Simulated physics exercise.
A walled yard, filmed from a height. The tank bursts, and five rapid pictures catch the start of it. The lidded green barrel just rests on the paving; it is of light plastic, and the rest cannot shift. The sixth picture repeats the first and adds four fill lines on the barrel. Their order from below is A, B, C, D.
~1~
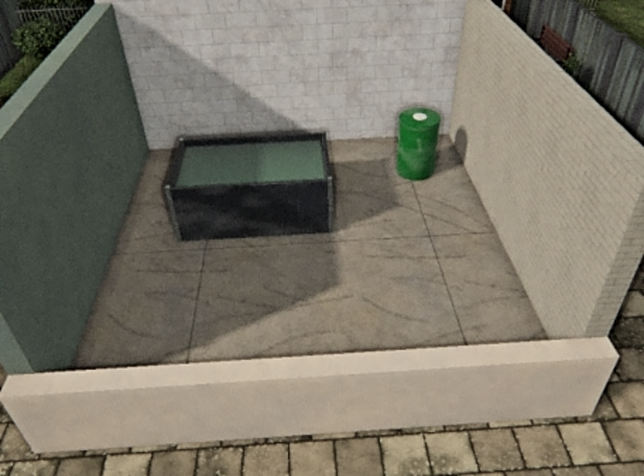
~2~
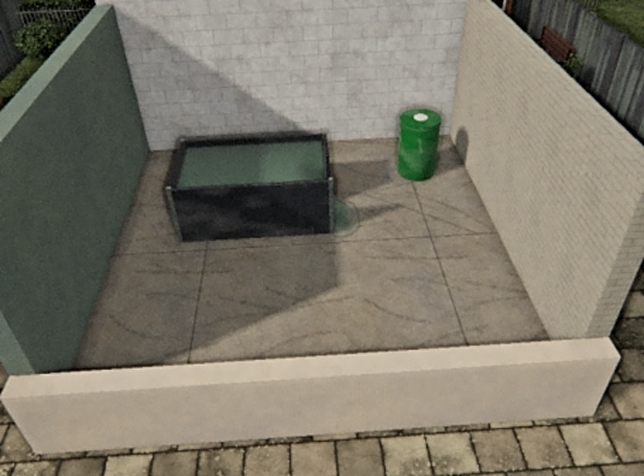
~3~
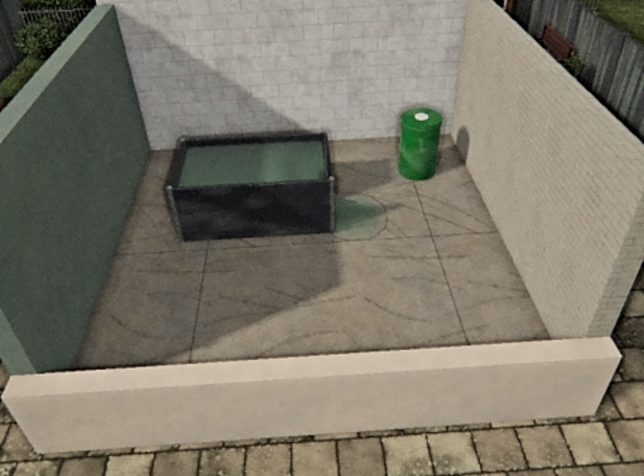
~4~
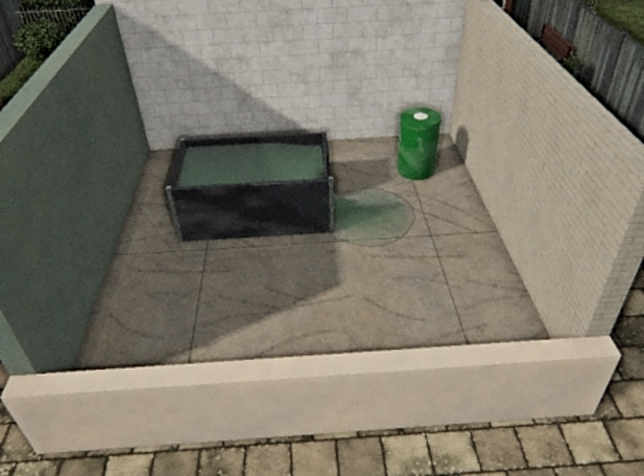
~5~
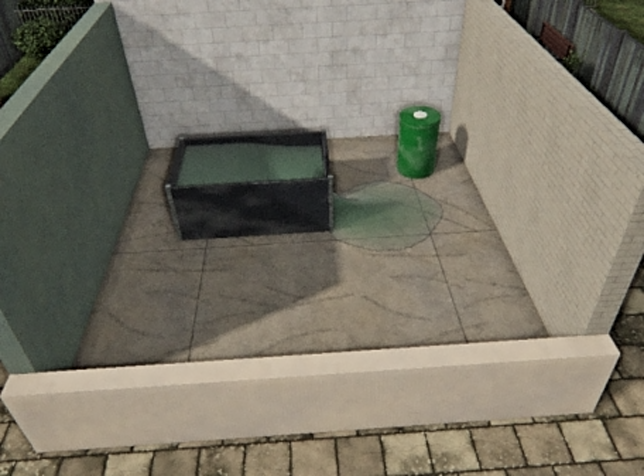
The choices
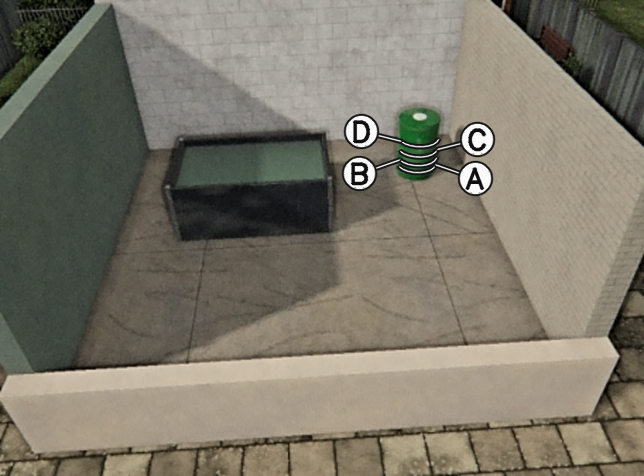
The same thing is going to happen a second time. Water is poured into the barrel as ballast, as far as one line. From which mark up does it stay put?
Level A.
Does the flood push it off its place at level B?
No.
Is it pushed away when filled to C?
No, that is safe.
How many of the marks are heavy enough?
All four.
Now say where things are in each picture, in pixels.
In the first picture, lid of the green barrel at (420, 117); tank full, its middle at (252, 164).
In the second picture, 1 % of the ground wet, in view closest to the barrel at (346, 203).
In the third picture, 3 % of the ground wet, in view closest to the barrel at (374, 202).
In the fourth picture, 5 % of the ground wet, in view closest to the barrel at (394, 196).
In the fifth picture, lid of the green barrel at (420, 115); 8 % of the ground wet, in view closest to the barrel at (409, 188).
On the marked copy, A at (420, 172); B at (420, 165); C at (421, 157); D at (422, 146); from the bottom up A, B, C, D.
Choosing A, it does not move.
Choosing B, it does not move.
Choosing C, it does not move.
Choosing D, it does not move.
